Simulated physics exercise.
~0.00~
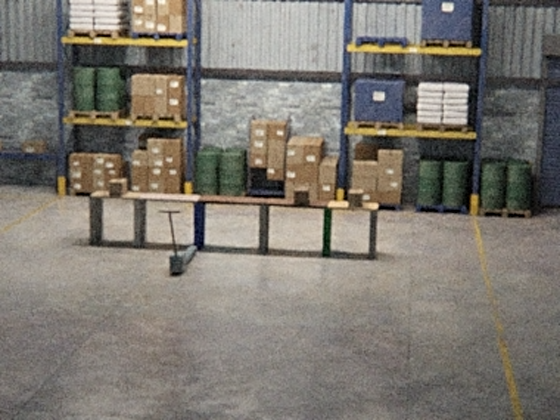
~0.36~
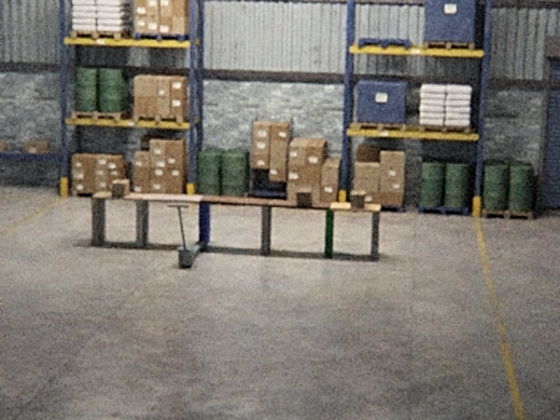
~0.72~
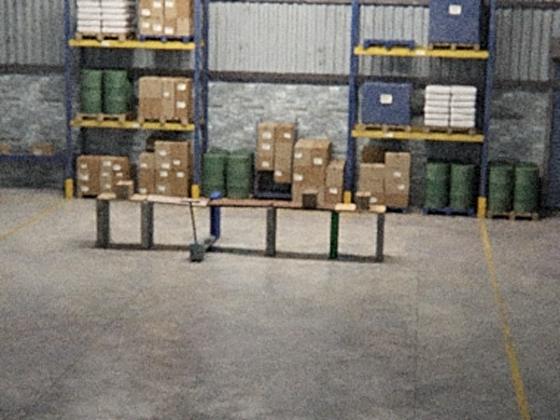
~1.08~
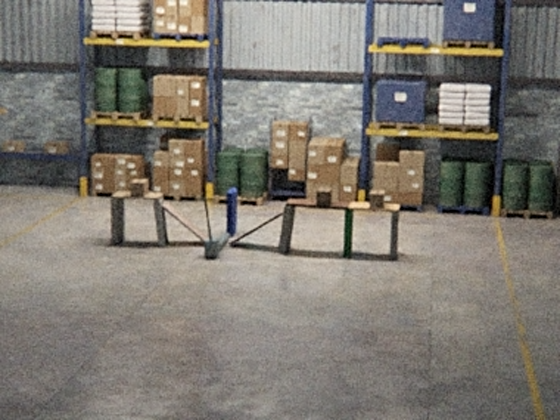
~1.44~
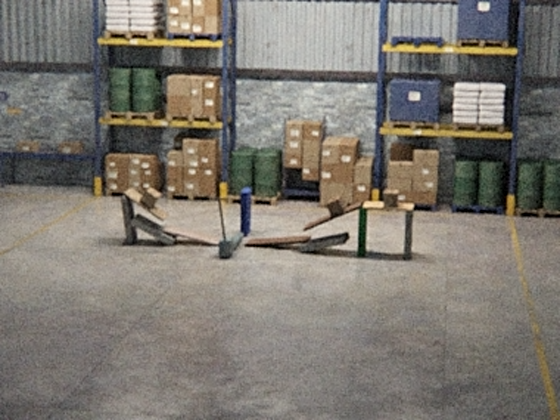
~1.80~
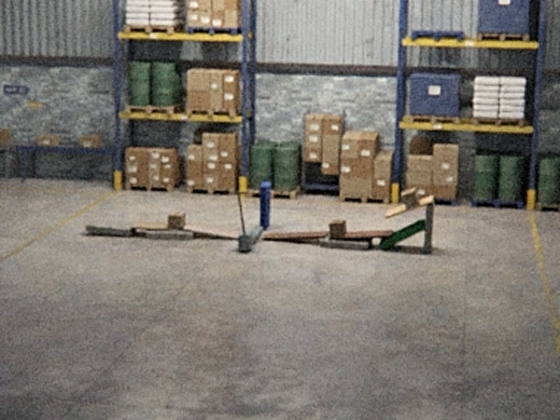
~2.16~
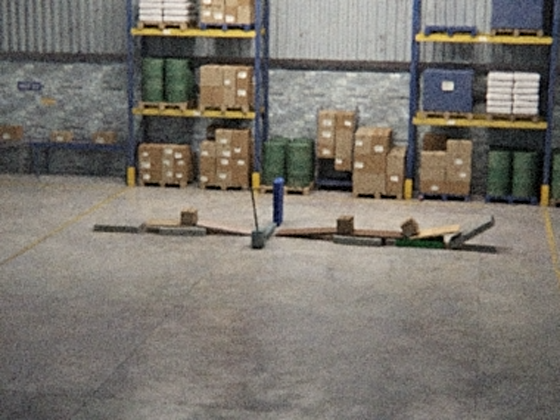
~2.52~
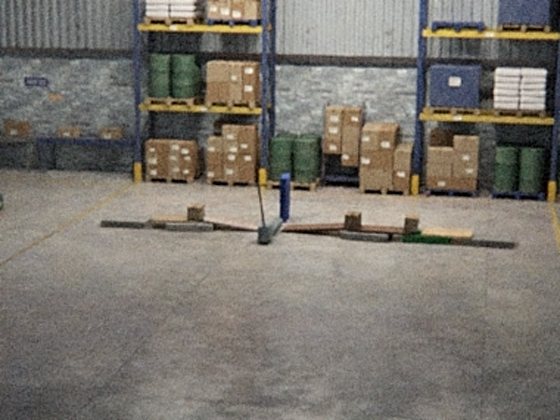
The video shows a floor jack pushing against the base of a blue upright beneath a long row of boards in a warehouse; the upright shifts but stays standing while the boards, small boxes and other uprights, including a green one, collapse outward on both sides and lie flat.
